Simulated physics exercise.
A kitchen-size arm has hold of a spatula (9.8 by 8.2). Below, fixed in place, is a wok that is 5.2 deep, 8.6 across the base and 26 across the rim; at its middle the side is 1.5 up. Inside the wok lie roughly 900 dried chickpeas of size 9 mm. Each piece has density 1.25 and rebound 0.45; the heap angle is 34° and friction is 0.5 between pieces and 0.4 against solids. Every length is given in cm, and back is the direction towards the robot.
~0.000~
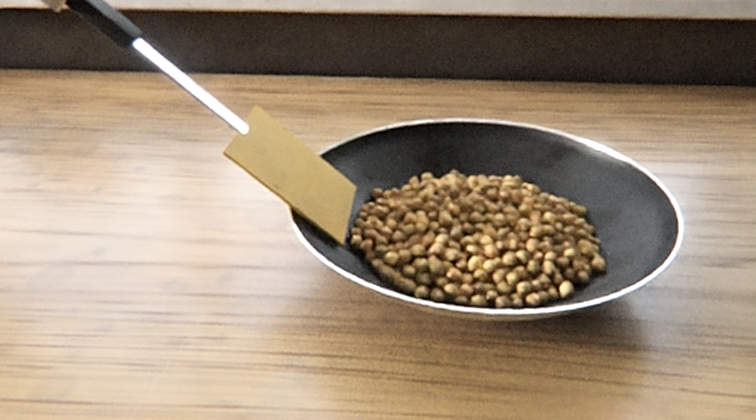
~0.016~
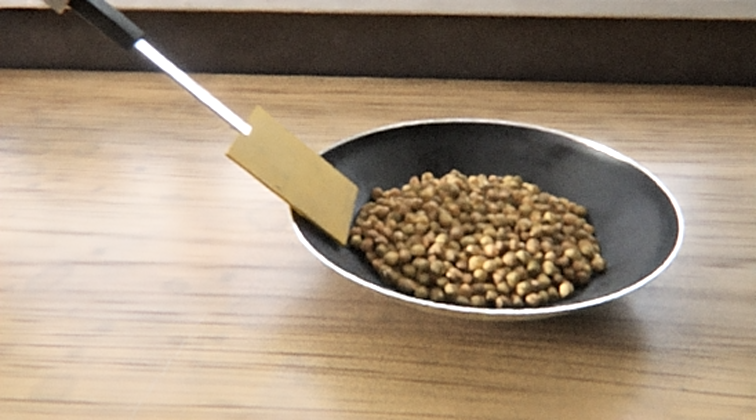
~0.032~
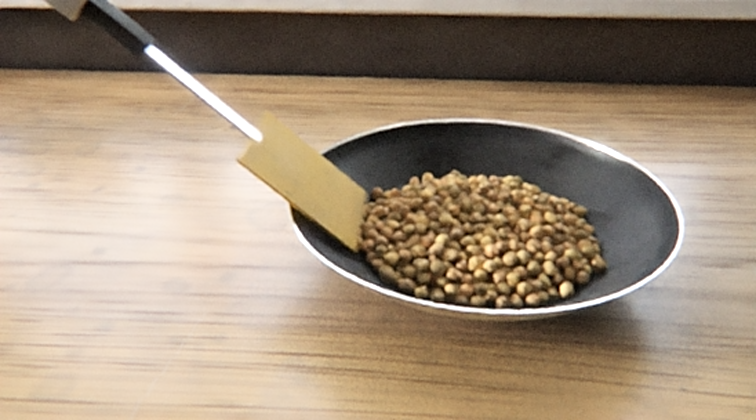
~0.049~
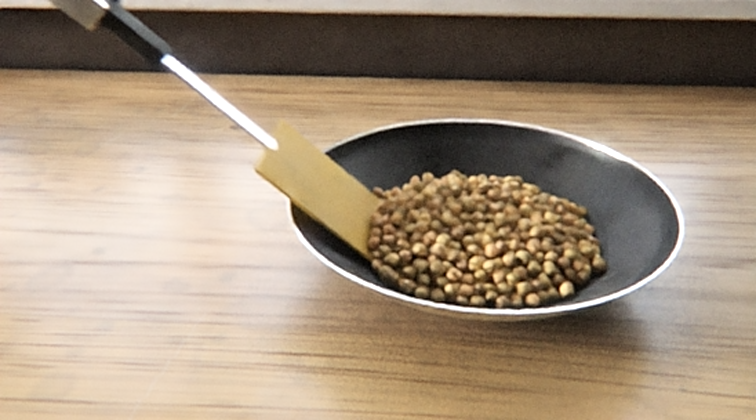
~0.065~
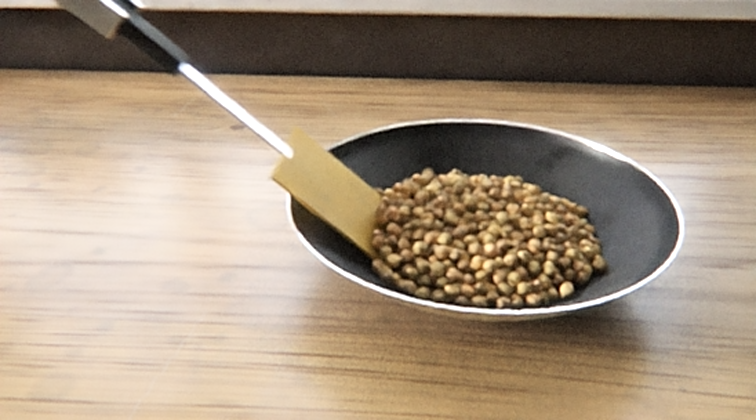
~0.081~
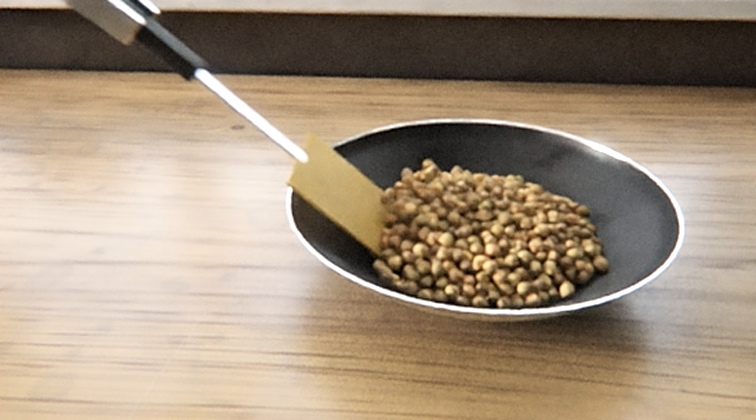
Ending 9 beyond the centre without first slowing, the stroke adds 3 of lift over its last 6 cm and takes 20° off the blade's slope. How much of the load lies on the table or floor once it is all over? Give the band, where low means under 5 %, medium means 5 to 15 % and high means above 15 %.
Band: High.
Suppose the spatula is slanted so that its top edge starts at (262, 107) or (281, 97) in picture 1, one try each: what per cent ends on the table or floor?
About 30 and 30 per cent.
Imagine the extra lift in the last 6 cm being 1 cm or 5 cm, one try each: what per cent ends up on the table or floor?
Result, in order: Approx. 25 % and 20 %.
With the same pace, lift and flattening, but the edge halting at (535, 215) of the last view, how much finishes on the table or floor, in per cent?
Something near 0 in a hundred.
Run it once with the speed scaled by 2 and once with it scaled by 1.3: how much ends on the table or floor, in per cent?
I'd expect close to 45 and then close to 30 percent.
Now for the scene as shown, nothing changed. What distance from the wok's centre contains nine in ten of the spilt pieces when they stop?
Around 35 centimetres from the centre.
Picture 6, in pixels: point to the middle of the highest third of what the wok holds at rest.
Somewhere around (586, 218) in the last picture.
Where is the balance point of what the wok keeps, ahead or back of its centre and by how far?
Ahead, by about 3.5 cm.
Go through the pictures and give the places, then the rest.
In the first frame, spatula top edge at (240, 127), sloping 42°; upper third of the load around (475, 220), from x 355 to 600, top at y 175; 900 in the wok.
In the second frame, spatula top edge at (243, 128), sloping 42°; upper third of the load around (475, 220), from x 355 to 600, top at y 175.
In the third frame, spatula top edge at (253, 134), sloping 42°; upper third of the load around (475, 220), from x 355 to 600, top at y 175.
In the fourth frame, spatula top edge at (269, 143), sloping 42°; upper third of the load around (475, 220), from x 360 to 600, top at y 175.
In the fifth frame, spatula top edge at (284, 150), sloping 42°; upper third of the load around (472, 218), from x 360 to 600, top at y 175.
In the sixth frame, spatula top edge at (299, 155), sloping 42°; upper third of the load around (475, 217), from x 365 to 600, top at y 165; 900 in the wok.
By 0.16 s, sloping 42°, highest piece 6 above the table; 900 in the wok.
By 0.24 s, sloping 35°, highest piece 7 above the table; 899 in the wok, 1 on the blade or in flight.
By 0.48 s, sloping 22°, highest piece 7 above the table; 671 in the wok, 223 on the table or floor, 6 on the blade or in flight.
By 1.53 s, sloping 22°, highest piece 5 above the table; 670 in the wok, 230 on the table or floor.
Final count, 670 in the wok, 230 on the table or floor. That is 26 % on the table or floor.
